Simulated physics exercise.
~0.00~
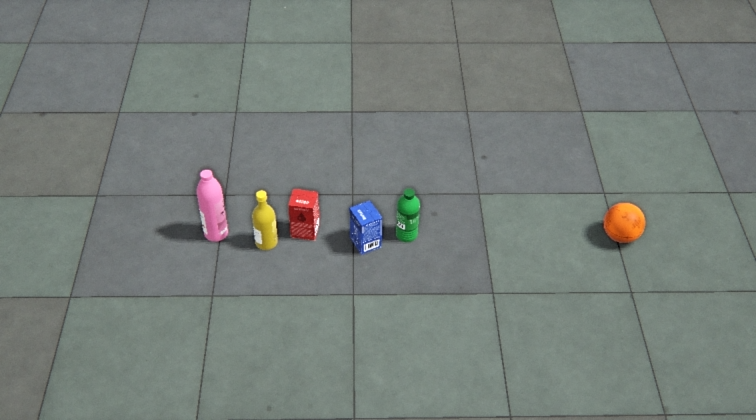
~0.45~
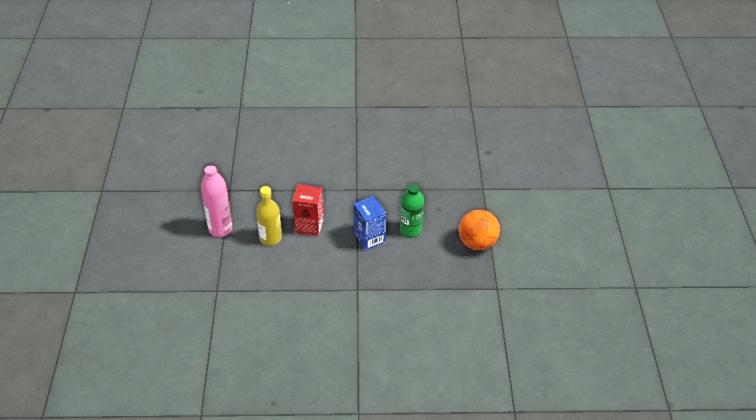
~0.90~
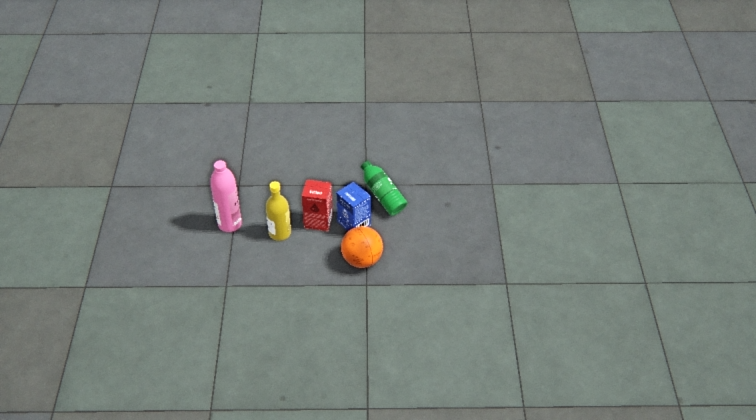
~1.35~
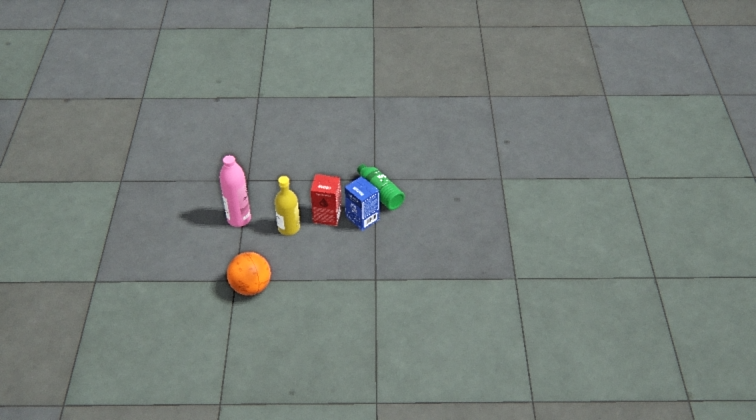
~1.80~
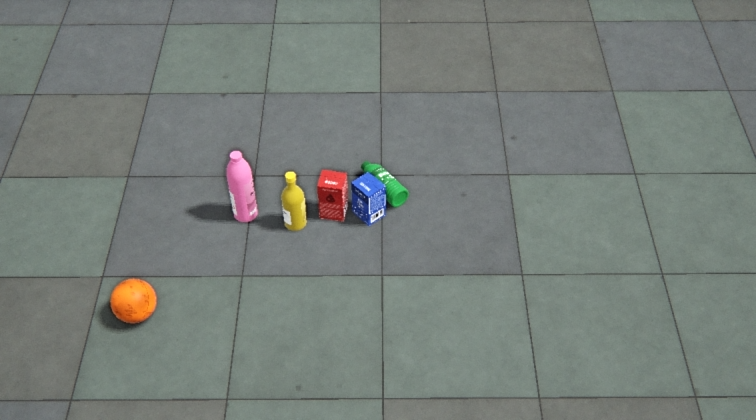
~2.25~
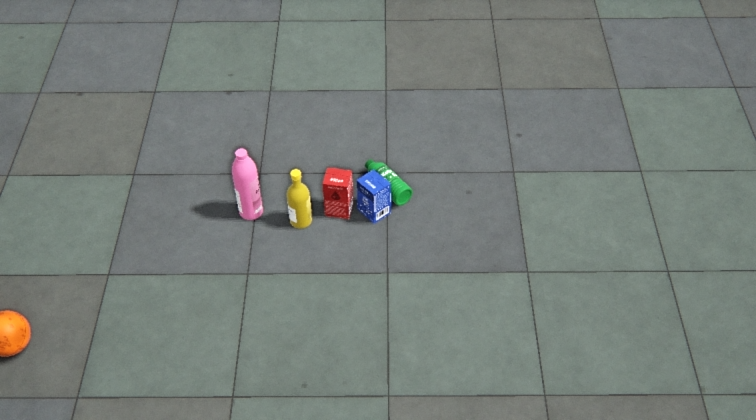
To begin with, a pink bottle, a yellow bottle, a red carton, a blue carton and a green bottle stand in a loose row on a tiled floor, with an orange ball off to their right. The ball rolls left toward the green bottle at the near end. The green bottle topples onto its side behind the blue carton, which shifts a little left and stays upright. The ball carries on left, passing in front of the yellow and pink bottles without disturbing them. Finally it reaches the left edge of the view, leaving only the green bottle lying down.
